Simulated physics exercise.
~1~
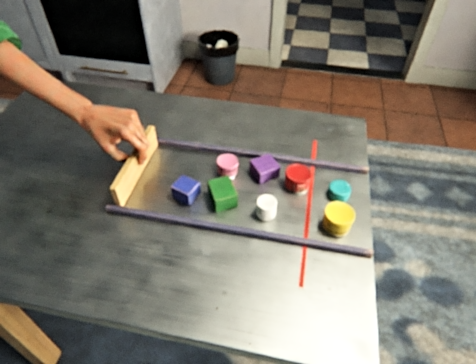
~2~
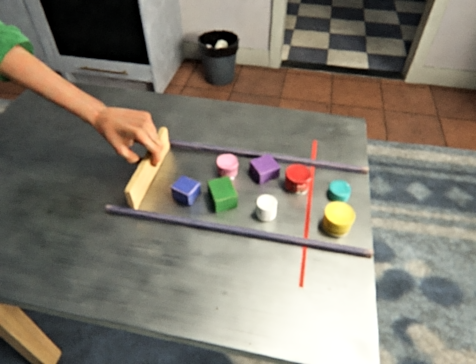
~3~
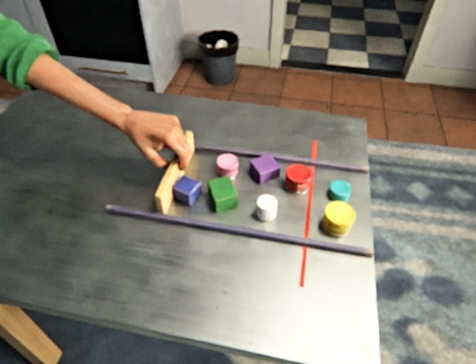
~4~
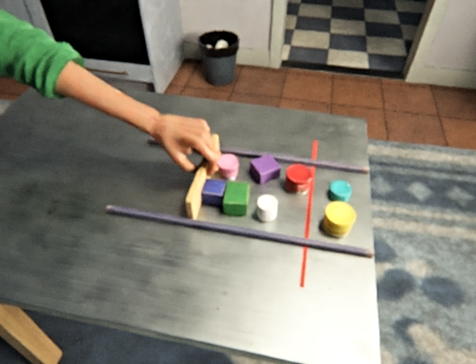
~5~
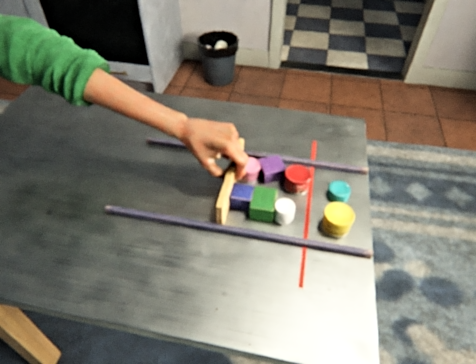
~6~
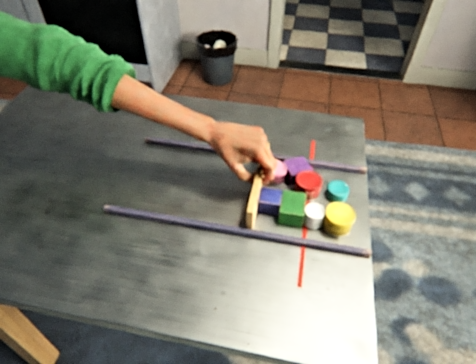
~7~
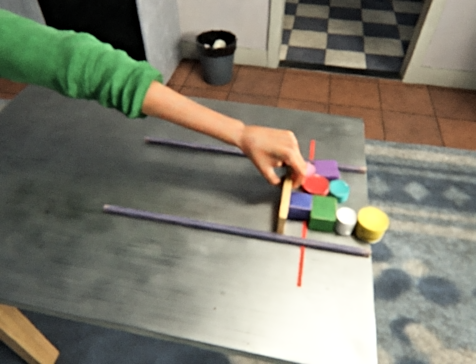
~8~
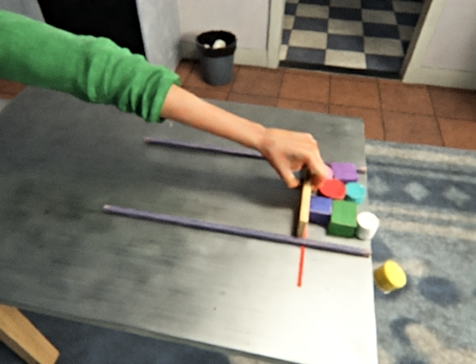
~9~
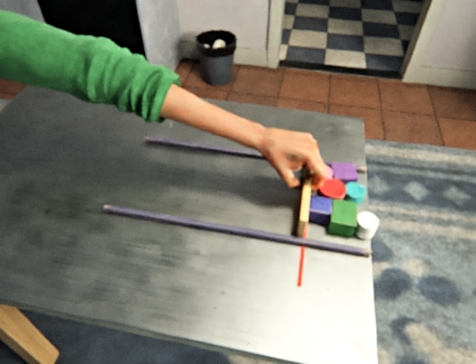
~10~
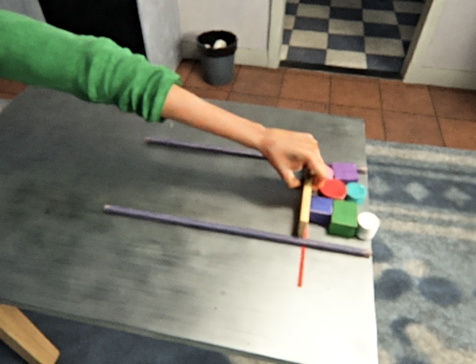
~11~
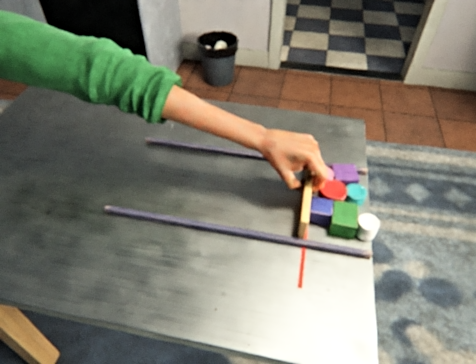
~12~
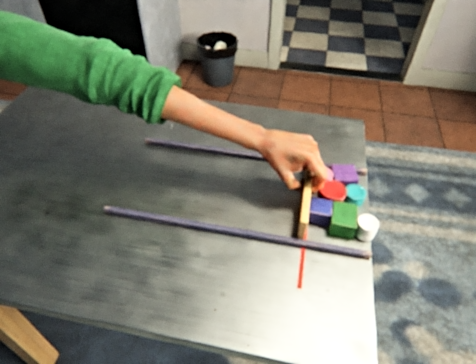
Hand pushing a wooden board between two rails, bunching colourful blocks rightward until the yellow pot drops off the table edge.
